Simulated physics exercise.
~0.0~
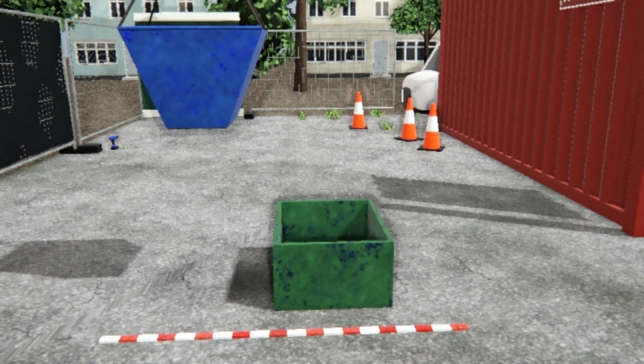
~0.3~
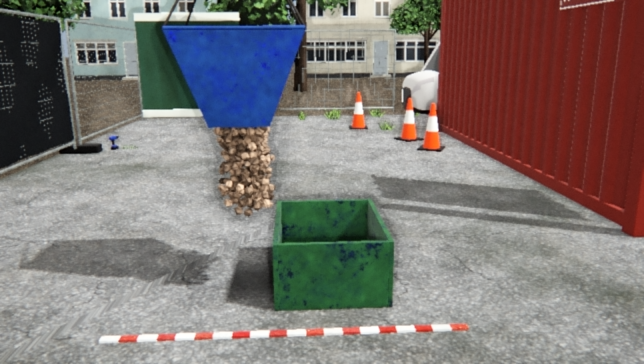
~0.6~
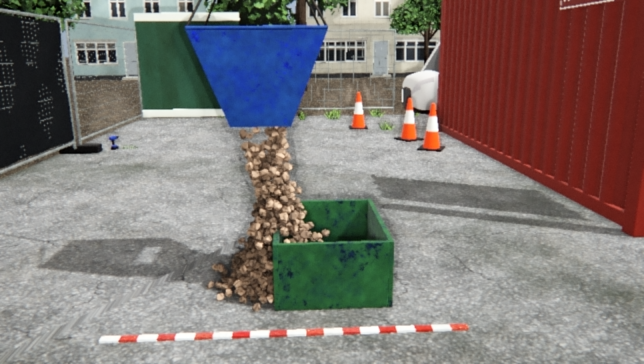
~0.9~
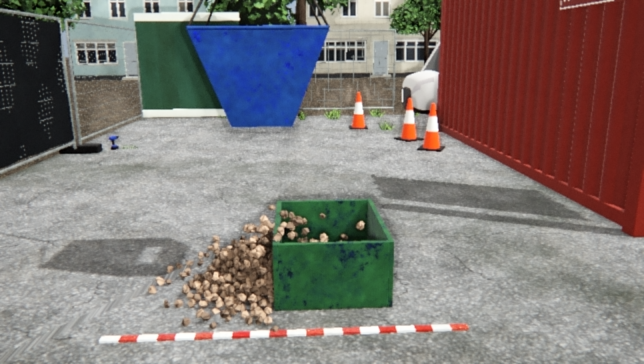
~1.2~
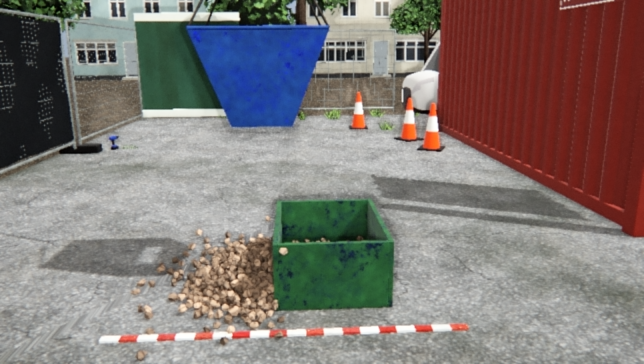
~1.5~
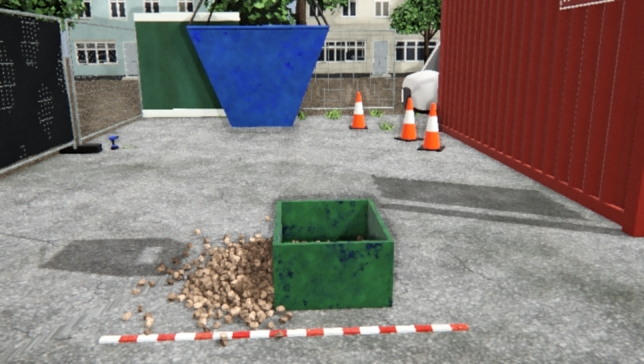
A blue skip moves right, dropping brown stones mostly left of the green bin, some inside.
